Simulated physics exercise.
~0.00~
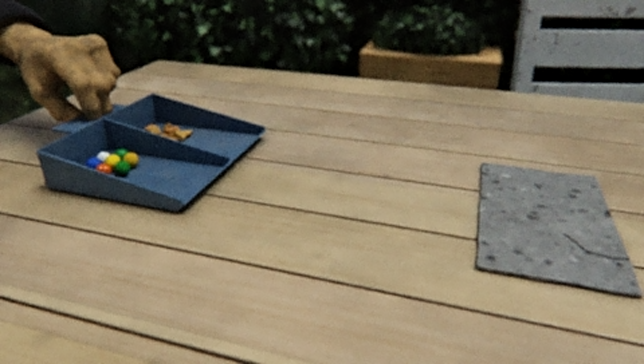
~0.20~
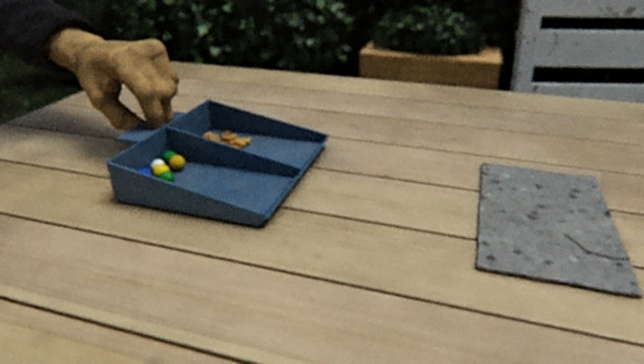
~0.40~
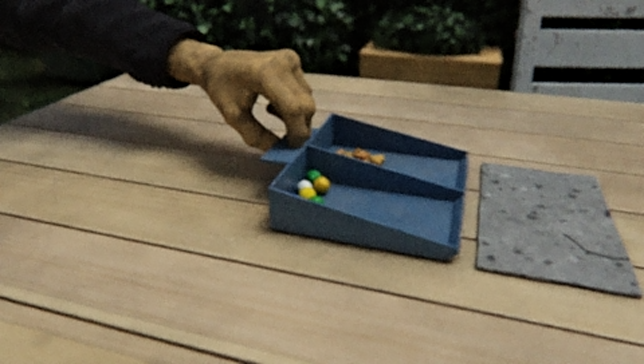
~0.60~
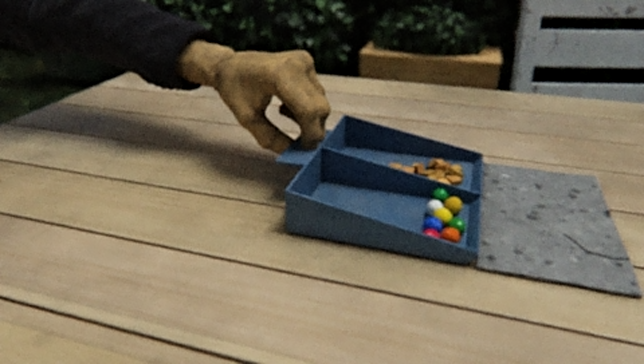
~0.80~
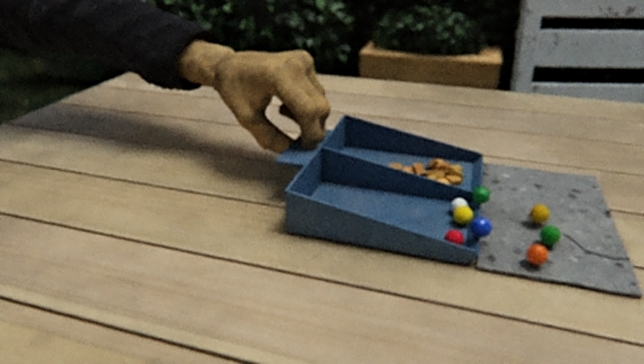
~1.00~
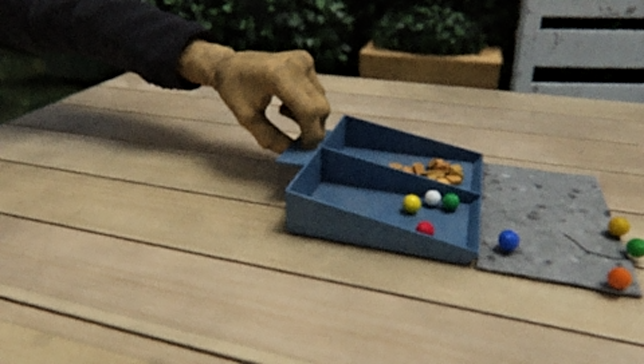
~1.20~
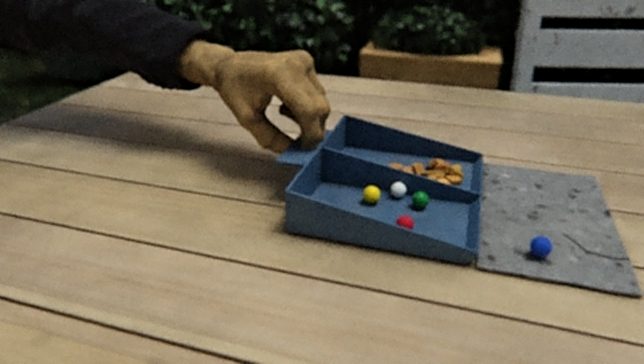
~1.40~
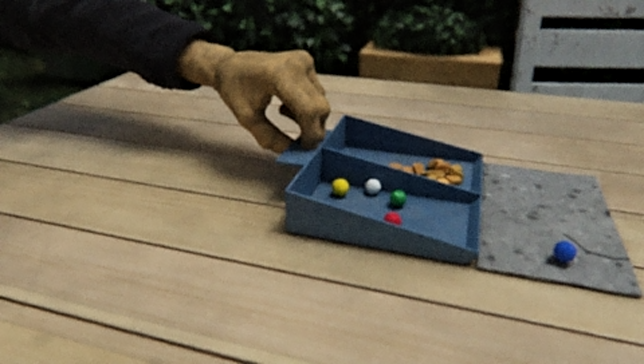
On a wooden table, a hand slides a tray against a slab, spilling some colourful balls.
